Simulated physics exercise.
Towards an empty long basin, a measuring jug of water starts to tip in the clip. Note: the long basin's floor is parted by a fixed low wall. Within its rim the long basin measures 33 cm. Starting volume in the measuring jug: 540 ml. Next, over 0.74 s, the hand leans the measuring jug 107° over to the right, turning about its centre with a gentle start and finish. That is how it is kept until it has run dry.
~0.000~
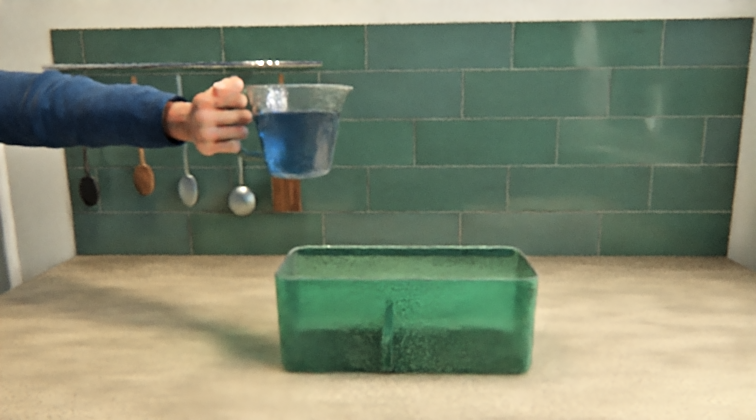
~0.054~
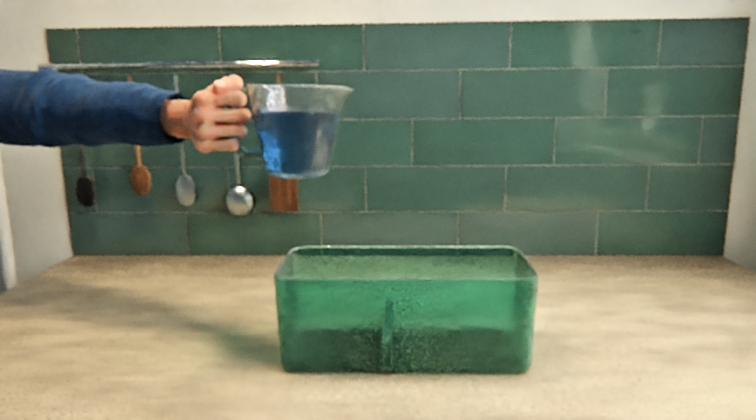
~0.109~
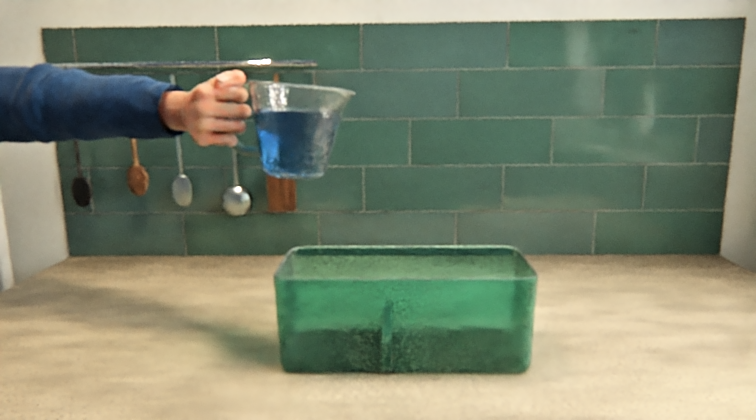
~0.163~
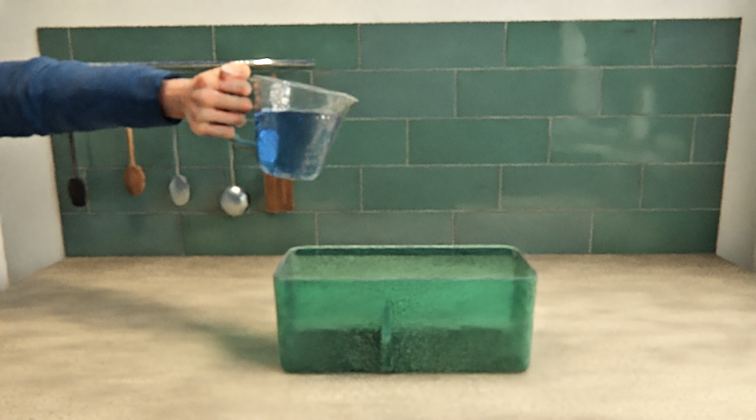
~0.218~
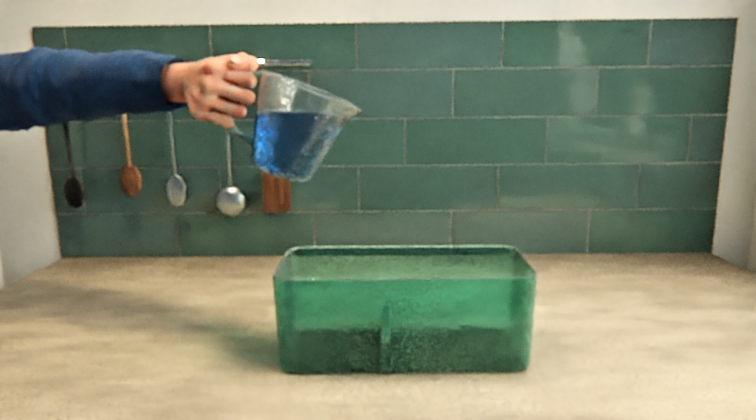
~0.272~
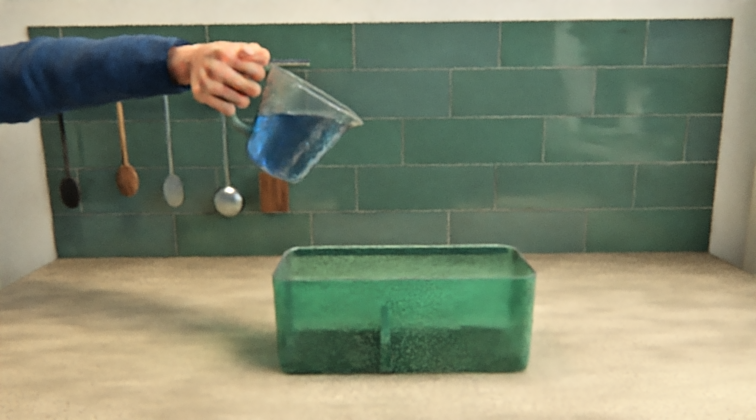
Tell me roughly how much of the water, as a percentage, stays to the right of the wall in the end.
Around 84 per cent stays on the right.
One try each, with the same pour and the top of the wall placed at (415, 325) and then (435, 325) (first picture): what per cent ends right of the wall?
One try each: Around 30 percent and then around 10 percent.
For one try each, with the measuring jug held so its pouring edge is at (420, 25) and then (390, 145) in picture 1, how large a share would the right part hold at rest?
I'd say 80 percent on the first go, 95 percent on the next.
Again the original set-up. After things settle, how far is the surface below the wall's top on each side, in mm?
Left about 32 mm, right about 18 mm.
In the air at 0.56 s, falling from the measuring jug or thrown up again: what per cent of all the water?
Close to 36 in a hundred.
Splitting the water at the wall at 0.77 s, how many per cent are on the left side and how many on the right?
Around 10 on the left and around 70 on the right.
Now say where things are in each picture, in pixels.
The first frame shows tilt 0°; pouring edge (352, 87); surface from (257, 111) to (339, 110); the long basin's rim runs from (284, 262) to (528, 263); the wall's top is at (388, 324).
The second frame shows tilt 1°; pouring edge (353, 88); surface from (257, 110) to (338, 110).
The third frame shows tilt 6°; pouring edge (355, 92); surface from (259, 110) to (339, 111).
The fourth frame shows tilt 12°; pouring edge (358, 99); surface from (259, 110) to (342, 112).
The fifth frame shows tilt 21°; pouring edge (362, 110); surface from (260, 112) to (347, 114).
The sixth frame shows tilt 32°; pouring edge (363, 123); surface from (259, 117) to (354, 119).
Then, 0.56 s in, the tilt is 92° and 51 per cent is still to pour, 0 is left of the wall and 13 right of it.
Then, 0.77 s in, the tilt is 107° and 6 per cent is still to pour, 11 is left of the wall and 70 right of it.
Then, 1.00 s in, the tilt is 107° and 0 per cent is still to pour, 14 is left of the wall and 84 right of it.
Then, 1.24 s in, the tilt is 107° and 0 per cent is still to pour, 15 is left of the wall and 84 right of it.
Finally, 15 per cent lies left of the wall, 84 right of it and 2 outside.
